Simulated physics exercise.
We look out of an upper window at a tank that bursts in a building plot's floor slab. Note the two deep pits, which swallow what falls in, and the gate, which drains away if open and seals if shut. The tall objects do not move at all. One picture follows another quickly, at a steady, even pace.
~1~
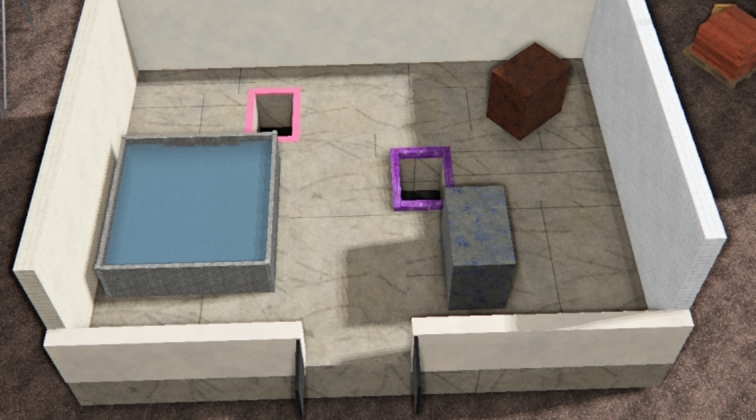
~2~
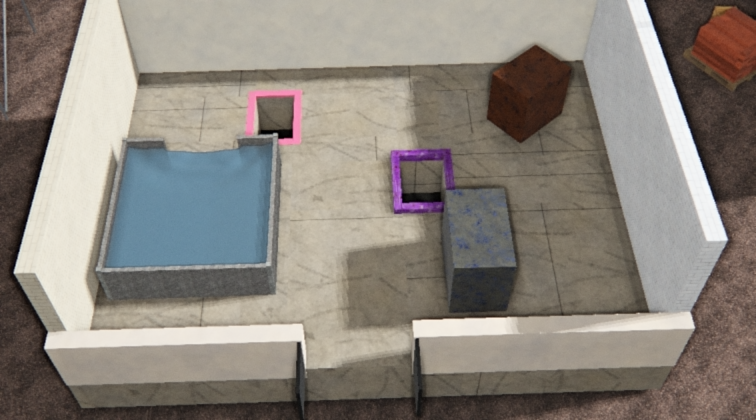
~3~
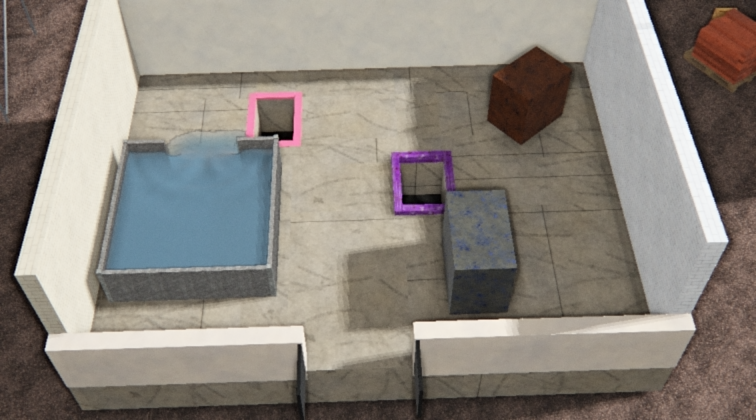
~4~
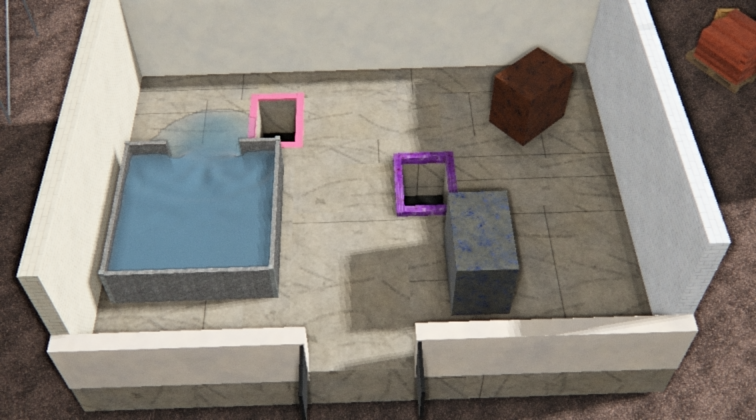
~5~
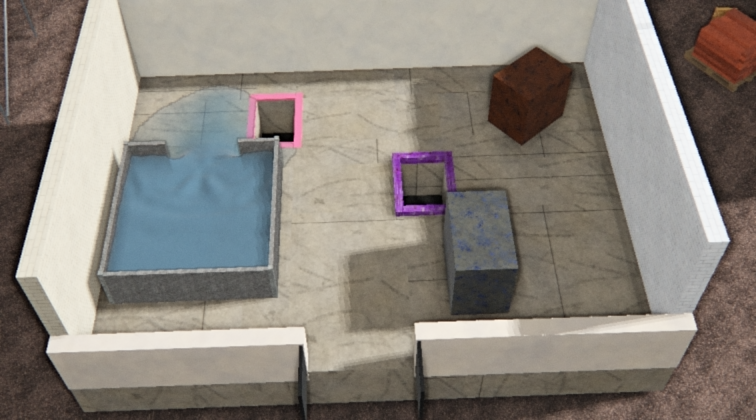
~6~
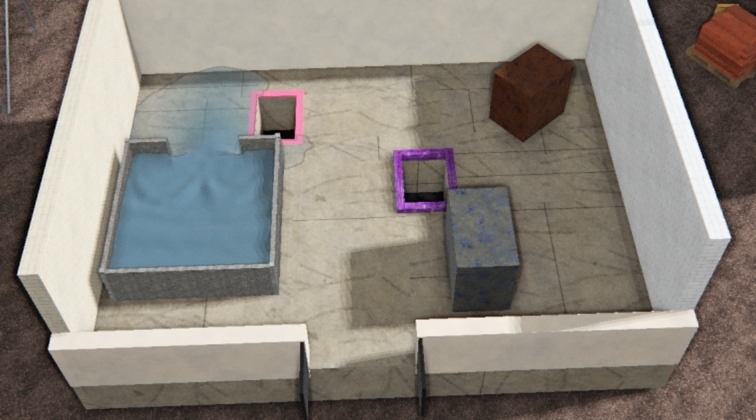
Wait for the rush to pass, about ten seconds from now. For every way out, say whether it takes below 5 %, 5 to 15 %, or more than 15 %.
Result: The gate accounts for a negligible part - below five per cent, the purple pit accounts for a negligible part - below five per cent, the pink pit accounts for a substantial part - beyond fifteen per cent.
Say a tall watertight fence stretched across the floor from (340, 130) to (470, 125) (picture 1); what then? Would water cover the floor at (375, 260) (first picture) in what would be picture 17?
Waterless.
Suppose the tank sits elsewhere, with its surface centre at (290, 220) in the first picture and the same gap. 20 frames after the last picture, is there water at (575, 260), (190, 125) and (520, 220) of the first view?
Looking at all three, I'd call them bone dry, swamped, bone dry.
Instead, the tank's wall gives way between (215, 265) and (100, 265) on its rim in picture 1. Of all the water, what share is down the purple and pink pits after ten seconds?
Purple 4 %, pink 8 %.
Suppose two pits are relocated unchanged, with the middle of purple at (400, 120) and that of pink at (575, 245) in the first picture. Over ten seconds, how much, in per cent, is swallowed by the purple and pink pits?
Of everything, purple catches 4 per cent while pink catches 4 per cent.
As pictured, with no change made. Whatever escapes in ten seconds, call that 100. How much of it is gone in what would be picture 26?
Approximately 35 in a hundred, I think.
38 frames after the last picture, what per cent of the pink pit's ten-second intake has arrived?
Some 65 per cent.
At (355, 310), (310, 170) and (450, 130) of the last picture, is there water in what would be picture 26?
Well, in turn they'd be dry underfoot, dry underfoot and wet underfoot.
A moment on, water covers 15 % of the floor; the gate 0 %, the purple pit 0 %, the pink pit 3 %.
Next, water covers 20 % of the floor; the gate 0 %, the purple pit 0 %, the pink pit 6 %.
Then, water covers 35 % of the floor; the gate 0 %, the purple pit 0 %, the pink pit 11 %.
Later, water covers 55 % of the floor; the gate 0 %, the purple pit 0 %, the pink pit 22 %.
In the end, water covers 90 % of the floor; the gate 0 %, the purple pit 0 %, the pink pit 32 %.
